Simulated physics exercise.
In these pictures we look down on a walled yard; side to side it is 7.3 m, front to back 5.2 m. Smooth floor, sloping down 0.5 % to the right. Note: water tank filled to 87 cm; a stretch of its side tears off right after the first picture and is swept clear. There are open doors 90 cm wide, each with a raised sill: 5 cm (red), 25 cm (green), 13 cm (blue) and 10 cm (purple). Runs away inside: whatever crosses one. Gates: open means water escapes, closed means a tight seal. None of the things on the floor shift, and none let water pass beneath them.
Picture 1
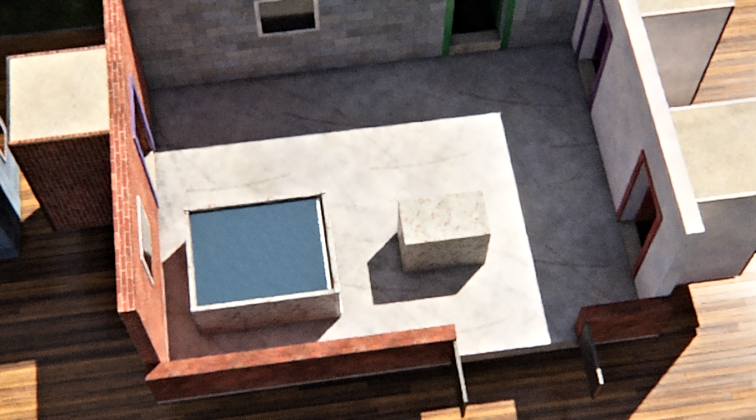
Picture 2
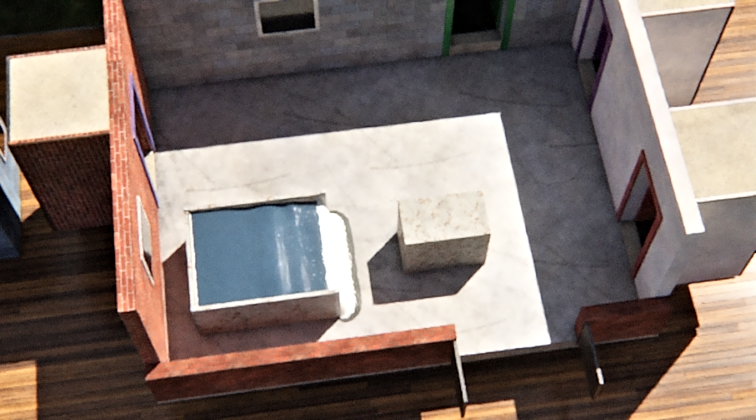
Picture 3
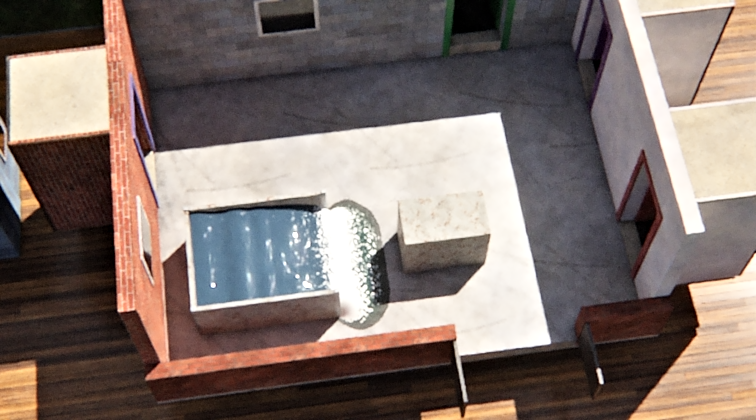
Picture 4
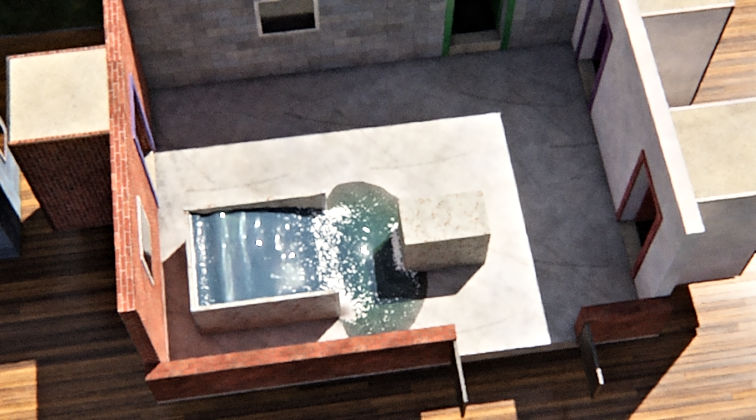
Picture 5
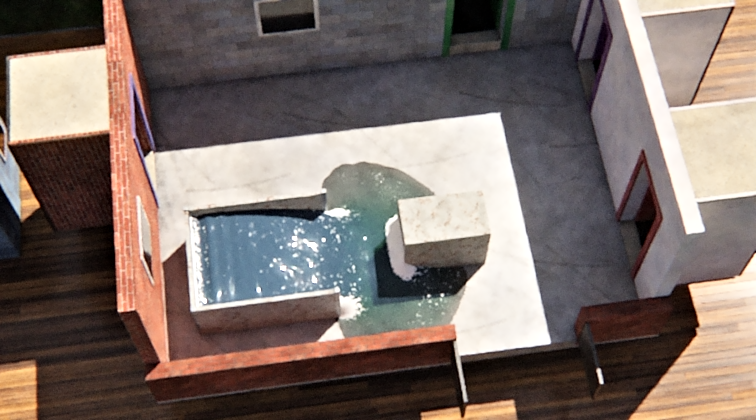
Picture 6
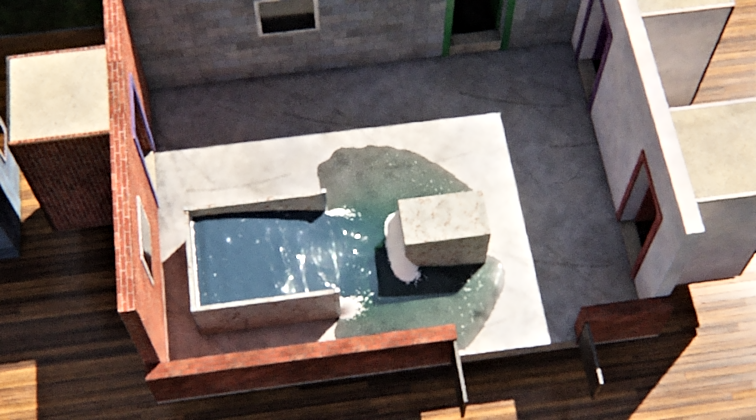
Water in a tank pours out its right side and spreads around a pale block.
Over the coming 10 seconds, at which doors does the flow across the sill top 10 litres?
Door by door: The red door tops it, the green door falls short, the blue door falls short, the purple door tops it.
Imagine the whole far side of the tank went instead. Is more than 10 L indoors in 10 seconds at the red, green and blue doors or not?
Red: Exceeding the limit; green: Within the limit; blue: Exceeding the limit.
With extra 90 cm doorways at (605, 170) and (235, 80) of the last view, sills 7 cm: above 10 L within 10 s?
In the order given, higher then lower.
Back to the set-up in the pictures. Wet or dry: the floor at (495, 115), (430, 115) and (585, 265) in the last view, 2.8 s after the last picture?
Listed in sequence, the spots are drenched, drenched and drenched.
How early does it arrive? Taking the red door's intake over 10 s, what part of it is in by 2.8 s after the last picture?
It comes to about 35 per cent.
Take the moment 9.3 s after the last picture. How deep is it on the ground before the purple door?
I'd say close to 6.0 cm.
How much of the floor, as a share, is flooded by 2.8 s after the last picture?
Roughly 75 percent.
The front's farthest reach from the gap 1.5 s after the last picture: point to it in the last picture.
Somewhere around (569, 48).
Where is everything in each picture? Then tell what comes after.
In the first frame, the water tank at (261, 251) is whole and still, 87 cm deep.
In the second frame, water pours out at (330, 257) and has run 0.9 m, to (329, 215); typically 11 cm deep outside, 87 cm at the water tank's back.
In the third frame, the front is at (350, 205), 1.1 m from the gap at (330, 259); 1.4 m2 of floor is under water; 87 cm left at the back of the water tank.
In the fourth frame, water pours out at (330, 260) and has run 1.5 m, to (378, 192); typically 14 cm deep outside, 79 cm at the water tank's back.
In the fifth frame, the front is at (460, 288), 2.1 m from the gap at (330, 261); 4.7 m2 of floor is under water; 73 cm left at the back of the water tank.
In the sixth frame, the front is at (498, 284), 2.6 m from the gap at (330, 261); 6.4 m2 of floor is under water; 74 cm left at the back of the water tank.
Then, 0.7 s after the last picture water covers 45 % of the floor and is deepest (56 cm) near (392, 251); red door 5 cm at the sill, 0 L in, green door not reached, blue door not reached, purple door not reached.
Then, 1.5 s after the last picture water covers 65 % of the floor and is deepest (44 cm) near (636, 306); red door 11 cm at the sill, 12 L in, green door 20 cm at the sill, 0 L in, blue door not reached, purple door 16 cm at the sill, 4 L in.
Then, 2.8 s after the last picture water covers 75 % of the floor and is deepest (24 cm) near (569, 48); red door 17 cm at the sill, 76 L in, green door 13 cm at the sill, 0 L in, blue door not reached, purple door 22 cm at the sill, 48 L in.
Then, 5.3 s after the last picture water covers 85 % of the floor and is deepest (14 cm) near (604, 184); red door 10 cm at the sill, 171 L in, green door 11 cm at the sill, 0 L in, blue door not reached, purple door 13 cm at the sill, 108 L in.
Then, 9.3 s after the last picture water covers 95 % of the floor and is deepest (12 cm) near (158, 199); red door 6 cm at the sill, 204 L in, green door 6 cm at the sill, 0 L in, blue door 9 cm at the sill, 0 L in, purple door 6 cm at the sill, 114 L in.
